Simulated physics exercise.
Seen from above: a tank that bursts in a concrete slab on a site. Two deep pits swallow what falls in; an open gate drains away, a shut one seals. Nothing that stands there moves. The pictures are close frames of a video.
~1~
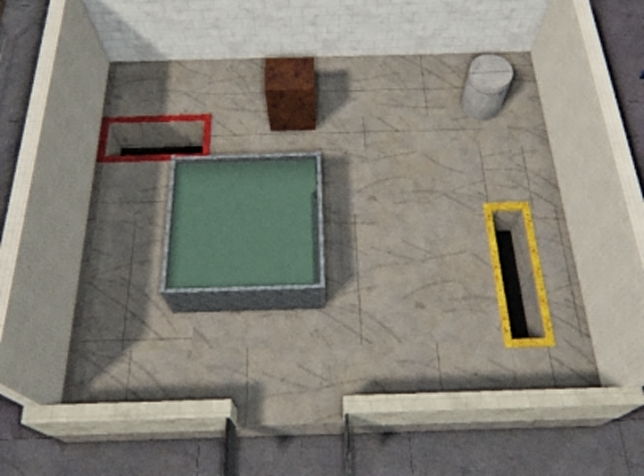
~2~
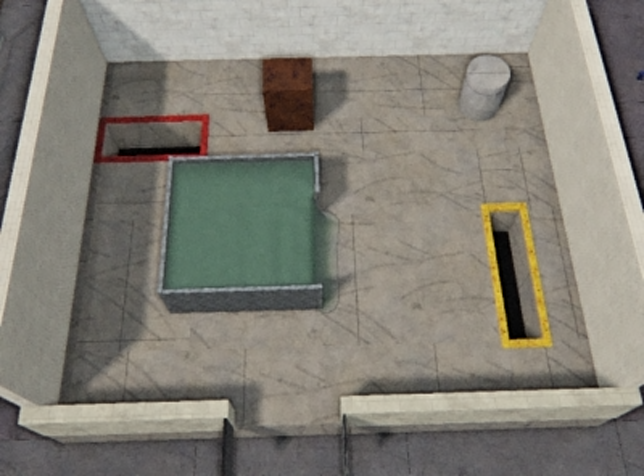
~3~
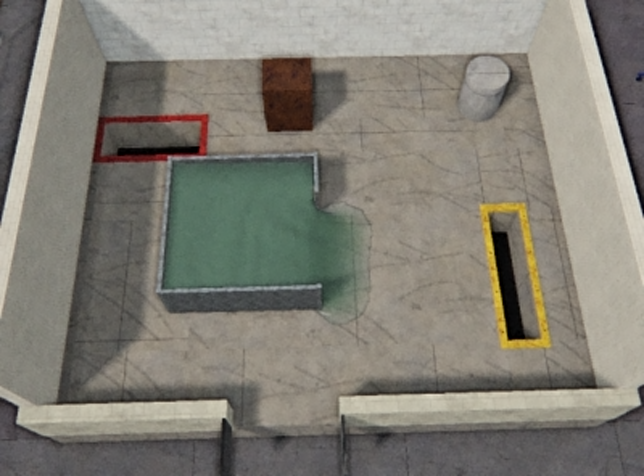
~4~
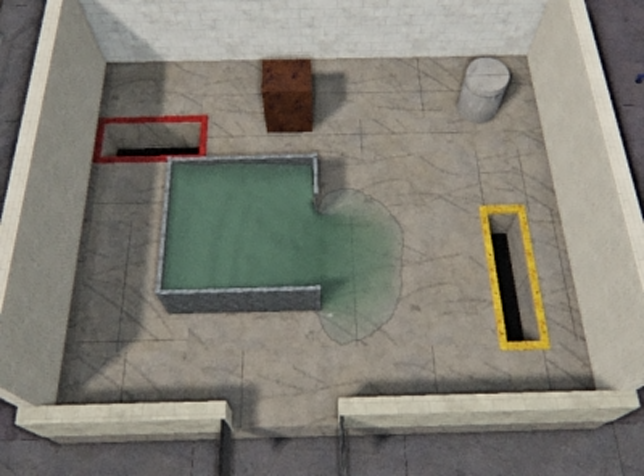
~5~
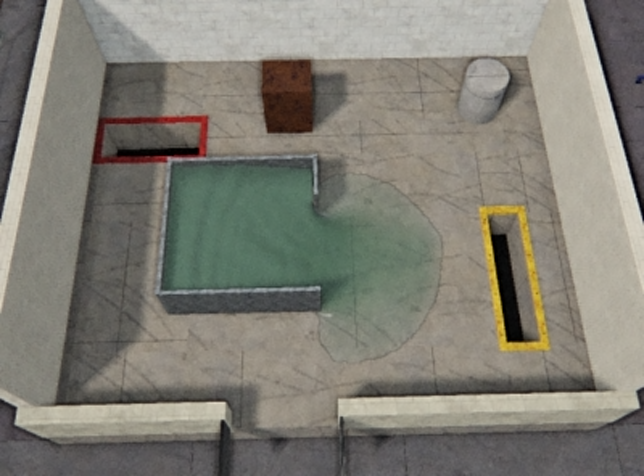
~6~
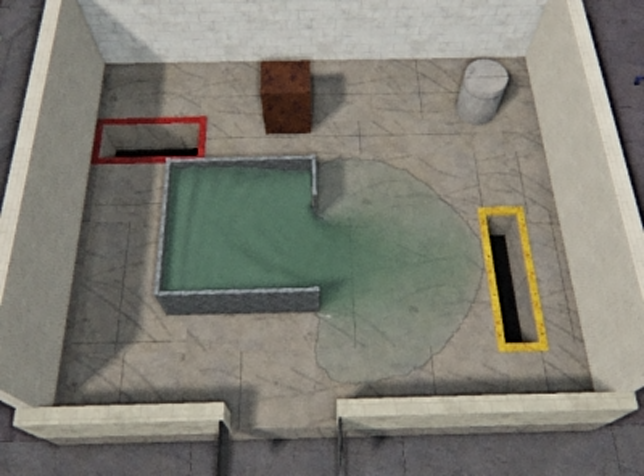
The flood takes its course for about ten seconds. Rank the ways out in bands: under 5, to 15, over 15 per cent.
One by one: The gate takes less than 5 %; the yellow pit takes more than 15 %; the red pit takes less than 5 %.
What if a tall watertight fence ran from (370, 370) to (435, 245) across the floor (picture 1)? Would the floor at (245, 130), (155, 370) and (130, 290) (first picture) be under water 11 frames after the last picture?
As listed: Clear, not flooded, free of water.
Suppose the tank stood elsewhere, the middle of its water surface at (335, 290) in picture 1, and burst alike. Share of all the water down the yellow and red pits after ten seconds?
Roughly, in per cent: Yellow 60, red 0.
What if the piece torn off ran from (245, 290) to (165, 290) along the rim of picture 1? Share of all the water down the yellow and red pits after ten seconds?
In per cent: Yellow 2, red 25.
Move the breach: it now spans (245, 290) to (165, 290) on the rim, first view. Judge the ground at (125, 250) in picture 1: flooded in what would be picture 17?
At that place: Covered.
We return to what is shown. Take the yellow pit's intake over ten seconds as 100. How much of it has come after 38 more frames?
Roughly 85 per cent.
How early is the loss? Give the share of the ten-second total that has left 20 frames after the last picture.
I make it 60 per cent.
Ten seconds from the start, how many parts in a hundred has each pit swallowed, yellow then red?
Roughly 50 per cent, then 0 per cent.
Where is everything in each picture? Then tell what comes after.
The first picture shows still water in the tank at (245, 221).
In the second picture, the front is at (327, 215), out from the gap at (317, 254).
In the third picture, the front is at (354, 212), out from the gap at (316, 254).
In the fourth picture, water pours out at (316, 256) and has run to (392, 221).
In the fifth picture, water pours out at (316, 257) and has run to (435, 237).
In the sixth picture, the front is at (476, 243), out from the gap at (314, 258).
A moment on, water covers 30 % of the floor; the gate 0 %, the yellow pit 7 %, the red pit 0 %.
Next, water covers 35 % of the floor; the gate 0 %, the yellow pit 18 %, the red pit 0 %.
Then, water covers 45 % of the floor; the gate 0 %, the yellow pit 31 %, the red pit 0 %.
Later, water covers 55 % of the floor; the gate 0 %, the yellow pit 44 %, the red pit 0 %.
In the end, water covers 75 % of the floor; the gate 0 %, the yellow pit 50 %, the red pit 0 %.
